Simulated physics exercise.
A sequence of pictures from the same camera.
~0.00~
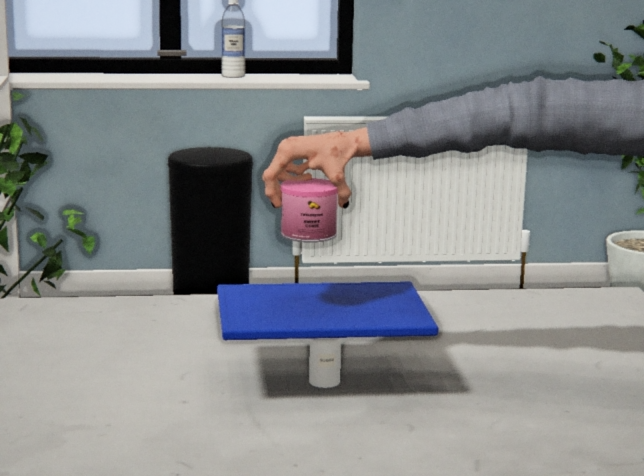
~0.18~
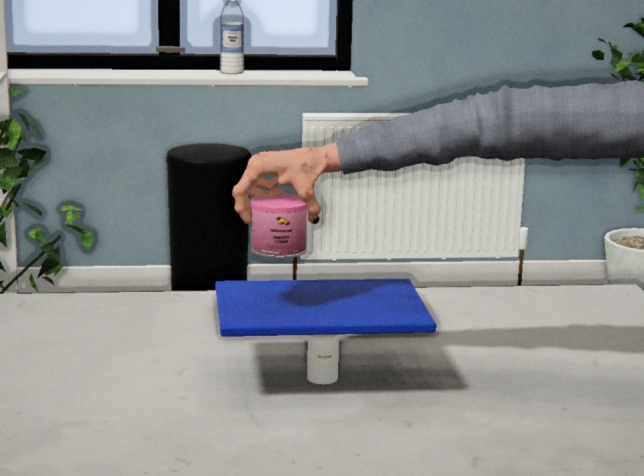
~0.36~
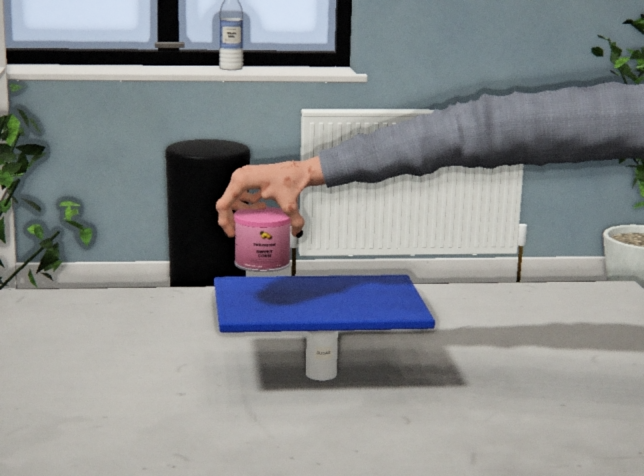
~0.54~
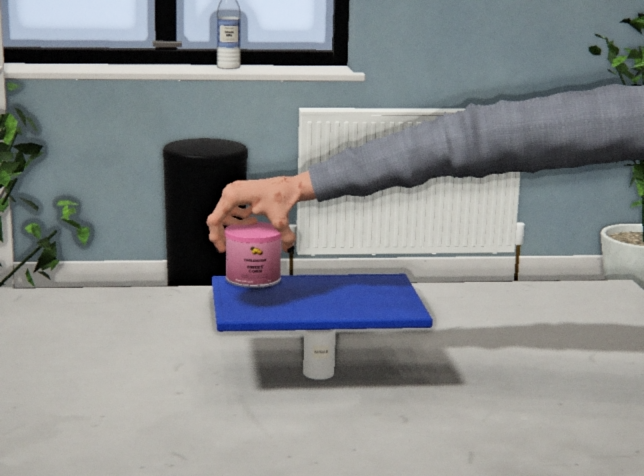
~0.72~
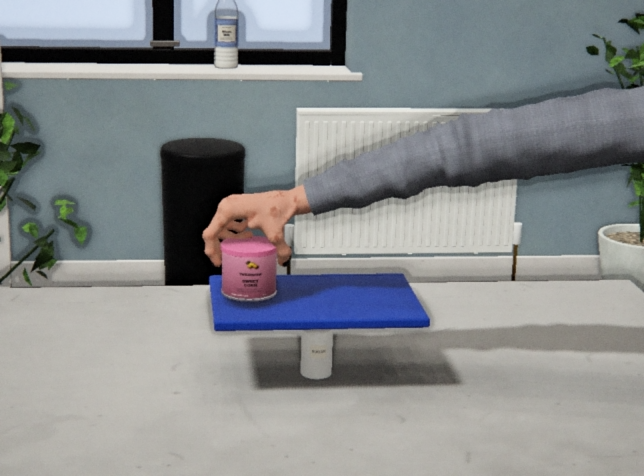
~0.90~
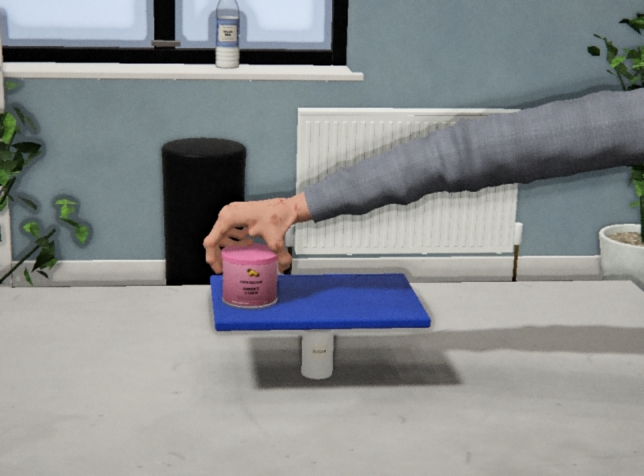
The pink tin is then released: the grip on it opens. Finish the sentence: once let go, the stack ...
Once let go, the stack falls apart.
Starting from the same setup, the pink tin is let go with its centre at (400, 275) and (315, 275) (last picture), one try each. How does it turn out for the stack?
First try: Topples; second try: Stands.
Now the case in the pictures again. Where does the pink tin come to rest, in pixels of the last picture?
It ends near (165, 361).
After 1.20 s, pink tin now fallen; blue lid turned 37° from how it was put.
After 1.50 s, blue lid now fallen; white shaker turned 48° from how it was put.
After 1.60 s, white shaker on its side.
After 1.80 s, white shaker now fallen.
In the end (2.0 s), fallen, pink tin, blue lid and white shaker. At the end, from the last picture's camera, pink tin near (165, 361). The stack loses its balance.
